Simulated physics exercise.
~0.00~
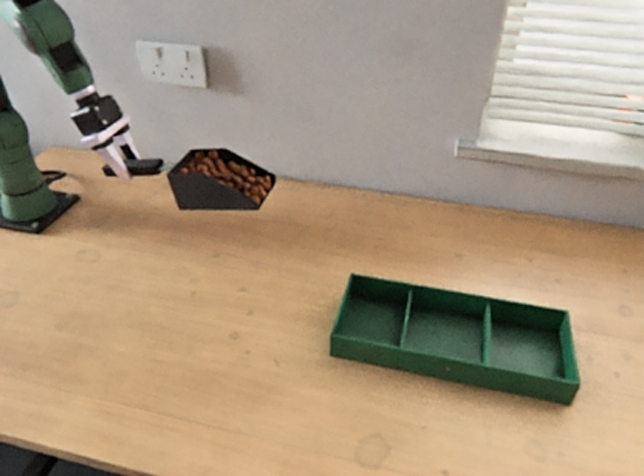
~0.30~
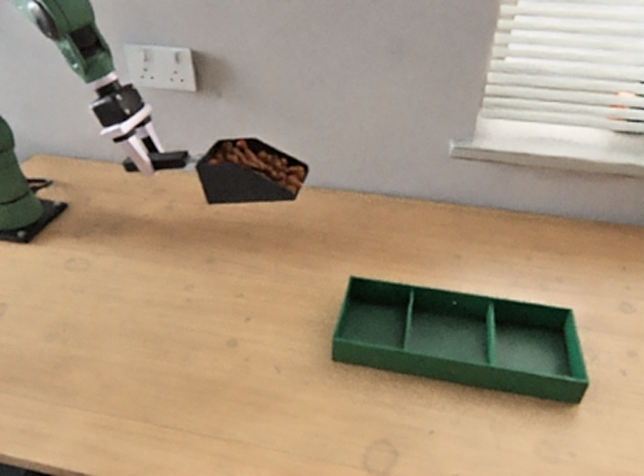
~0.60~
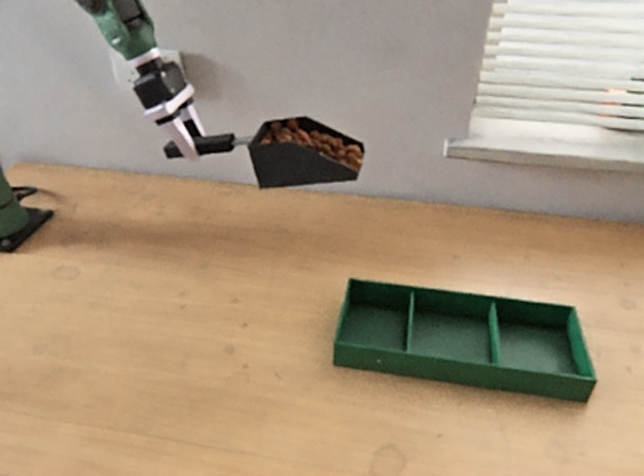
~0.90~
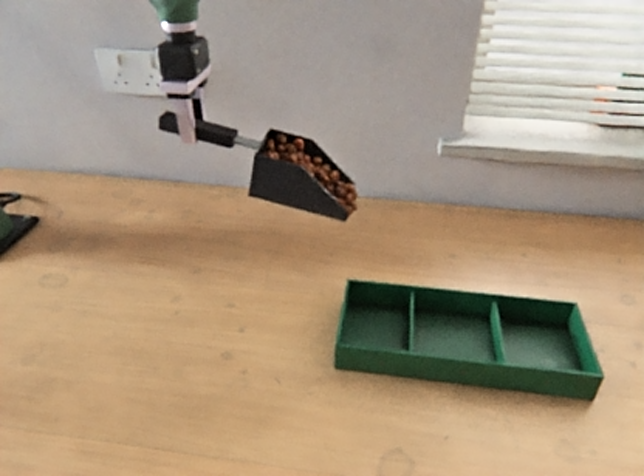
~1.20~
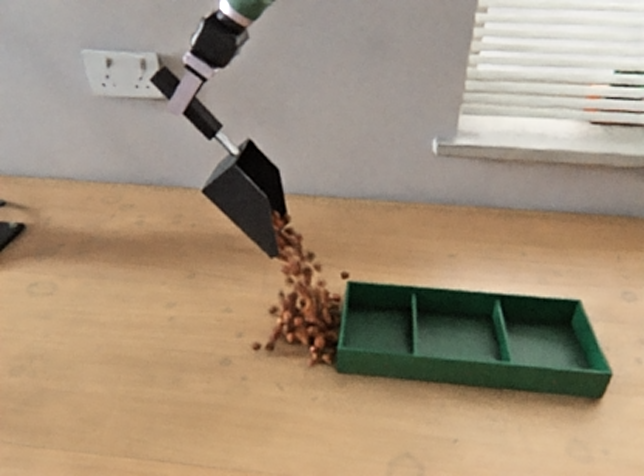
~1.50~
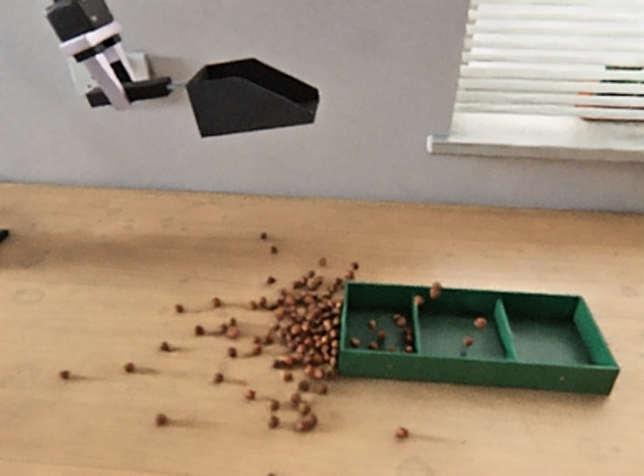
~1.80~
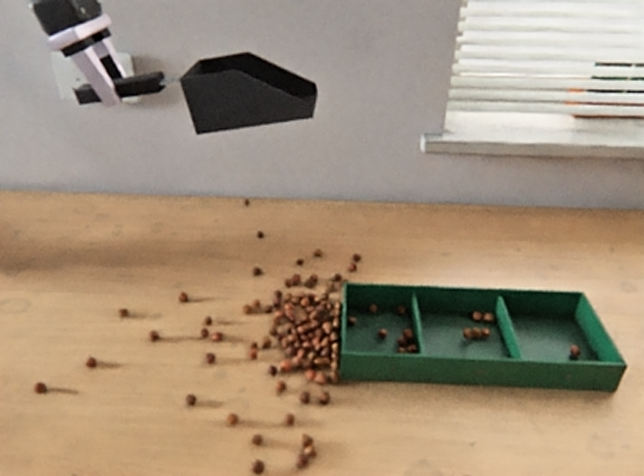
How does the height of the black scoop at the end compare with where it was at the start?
At the end the scoop is held higher above the table than it was at the start, while its left-to-right place is nearly the same.
